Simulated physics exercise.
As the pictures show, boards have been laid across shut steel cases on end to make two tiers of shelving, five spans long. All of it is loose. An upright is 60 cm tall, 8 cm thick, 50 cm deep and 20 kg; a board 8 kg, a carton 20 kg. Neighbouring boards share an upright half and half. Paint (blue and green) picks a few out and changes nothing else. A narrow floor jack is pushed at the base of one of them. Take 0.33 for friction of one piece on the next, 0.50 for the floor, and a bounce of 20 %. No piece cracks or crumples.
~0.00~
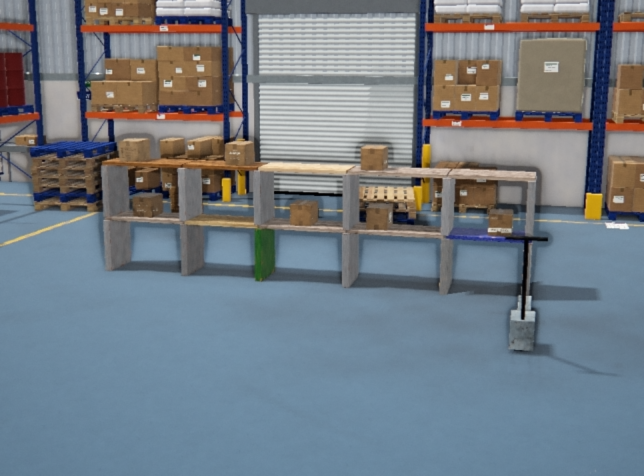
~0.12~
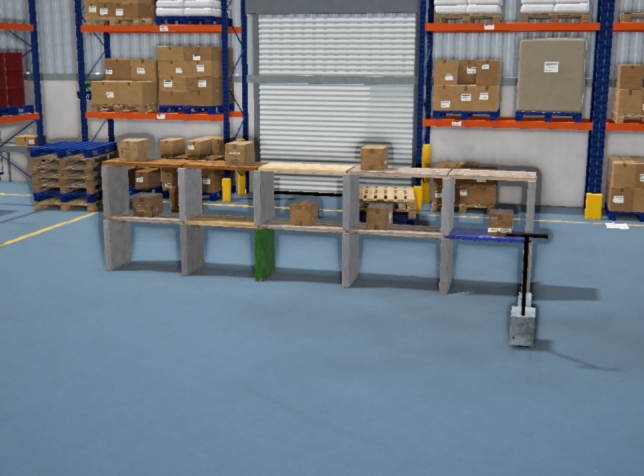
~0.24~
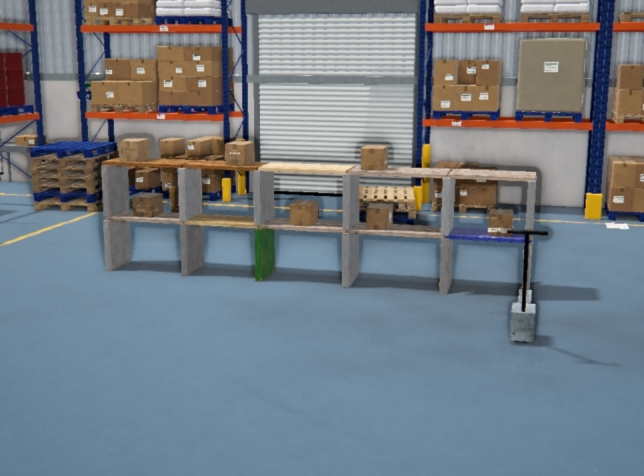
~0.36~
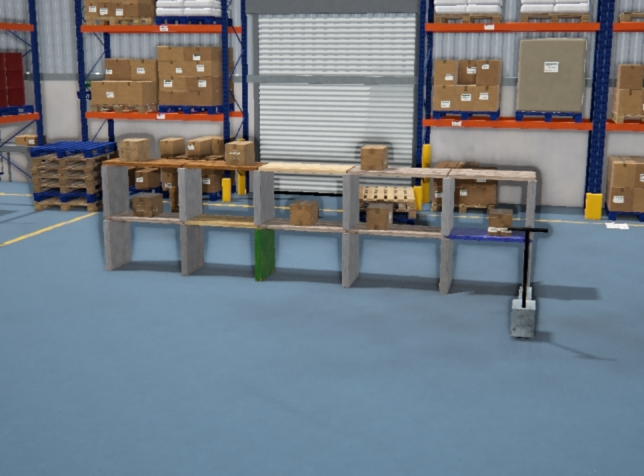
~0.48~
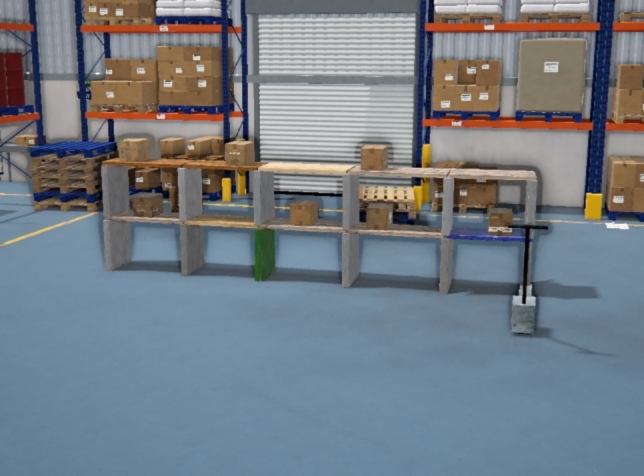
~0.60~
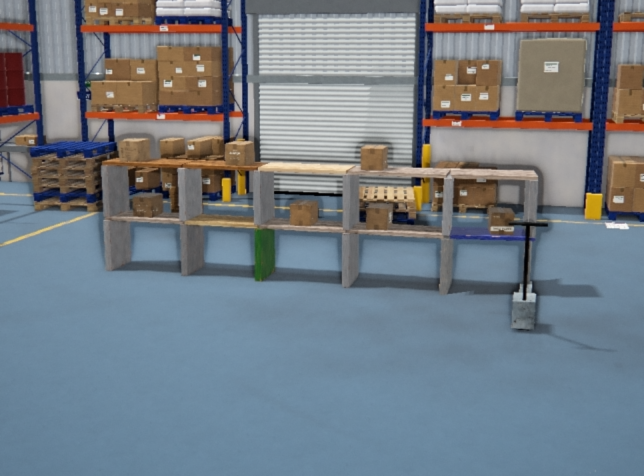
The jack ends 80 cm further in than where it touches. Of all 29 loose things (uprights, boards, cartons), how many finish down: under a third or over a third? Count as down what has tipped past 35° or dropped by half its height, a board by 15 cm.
It comes to under a third.
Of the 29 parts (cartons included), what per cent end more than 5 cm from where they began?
It is 15 per cent.
By 0.74 s, none of the 29 pieces down, 5 disturbed; blue board moved 13 cm.
By 0.96 s, none of the 29 pieces down, 5 disturbed; blue board moved 24 cm.
By 1.62 s, 1 of the 29 pieces down; blue board moved 32 cm.
By 2.10 s, 2 of the 29 pieces down; blue board moved 32 cm.
When it is over (2.8 s), 2 of the 29 pieces down; blue board moved 33 cm; green upright unmoved. That is 7 per cent. In pixels of the last frame, middles, blue board near (495, 229), green upright near (265, 251).
